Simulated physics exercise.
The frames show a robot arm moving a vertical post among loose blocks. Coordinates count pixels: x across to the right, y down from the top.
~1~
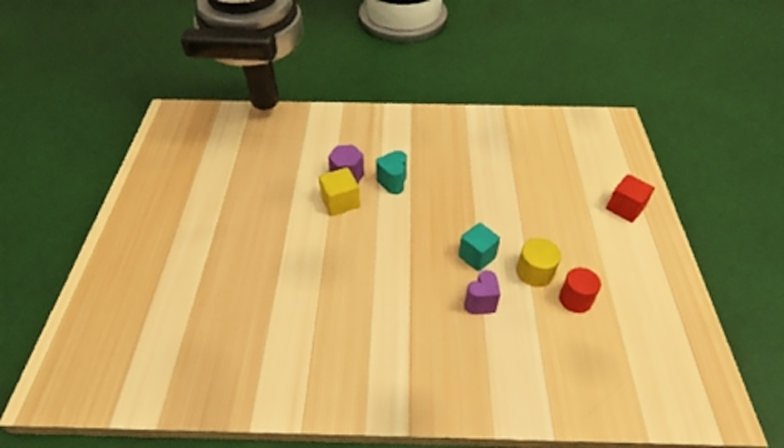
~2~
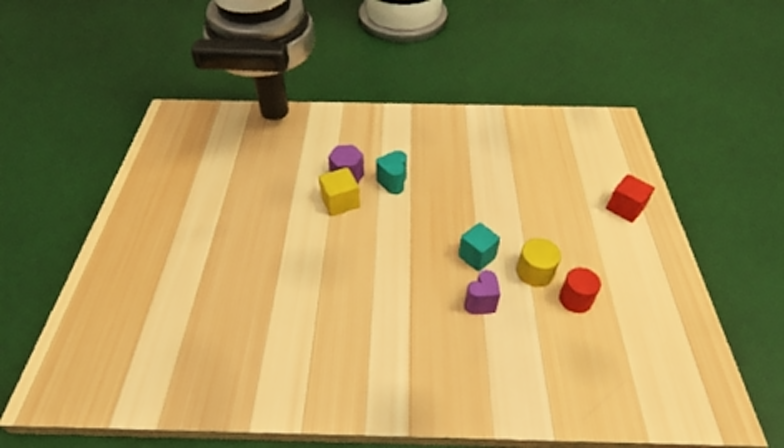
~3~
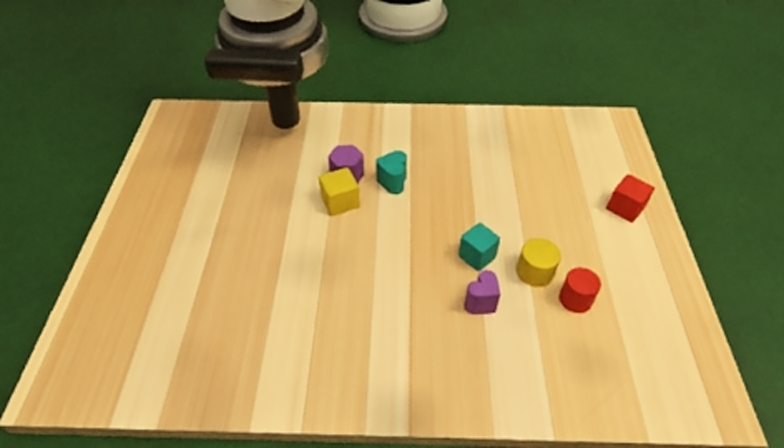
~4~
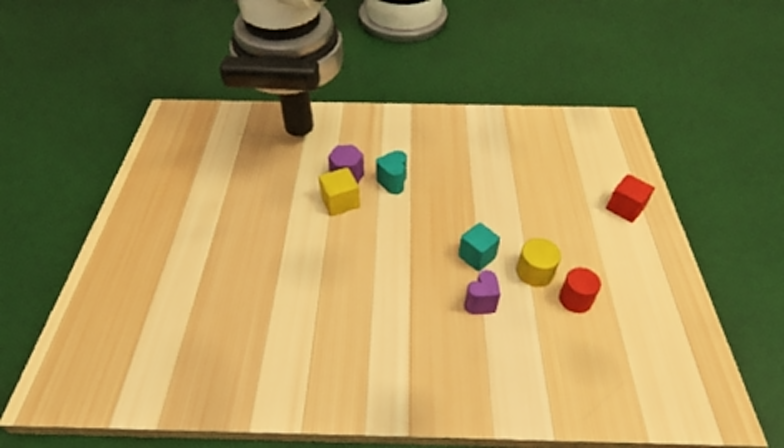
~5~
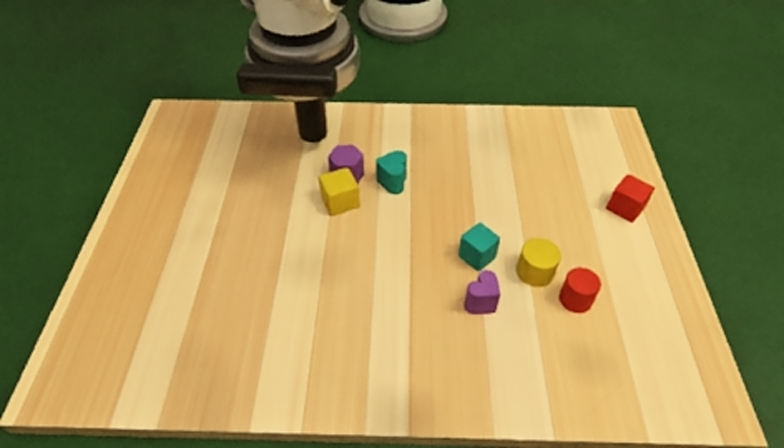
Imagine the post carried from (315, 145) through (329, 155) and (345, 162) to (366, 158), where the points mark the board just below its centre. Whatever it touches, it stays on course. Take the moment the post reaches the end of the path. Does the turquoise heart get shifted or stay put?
Not moved.
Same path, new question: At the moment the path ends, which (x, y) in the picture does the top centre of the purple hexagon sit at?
Its top centre is at about (361, 162).
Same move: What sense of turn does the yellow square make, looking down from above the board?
Turns clockwise.
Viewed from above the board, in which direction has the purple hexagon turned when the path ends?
It swings round clockwise.
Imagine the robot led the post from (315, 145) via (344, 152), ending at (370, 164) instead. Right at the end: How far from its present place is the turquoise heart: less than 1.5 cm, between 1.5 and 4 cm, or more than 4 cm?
Short, under 1.5 cm.
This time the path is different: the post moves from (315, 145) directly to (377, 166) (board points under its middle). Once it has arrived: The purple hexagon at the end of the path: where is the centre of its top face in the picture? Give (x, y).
At the end it should sit near (360, 164).
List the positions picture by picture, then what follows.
Post tip at (266, 103); block tops, yellow square at (338, 181); purple hexagon at (345, 155); turquoise heart at (393, 162), in the first picture.
Post at (275, 113); blocks unchanged, in the second picture.
Post at (287, 121); blocks unchanged, in the third picture.
Post at (300, 129); blocks unchanged, in the fourth picture.
Post at (314, 135); yellow square at (338, 181); purple hexagon at (345, 155); turquoise heart at (393, 162), in the fifth picture.
The first path, step by step. Halfway along, post at (335, 150); yellow square at (339, 183); purple hexagon at (351, 158).
At the end, post at (365, 148); yellow square at (340, 185), turned 25° clockwise; purple hexagon at (361, 162), turned 20° clockwise; turquoise heart in place.
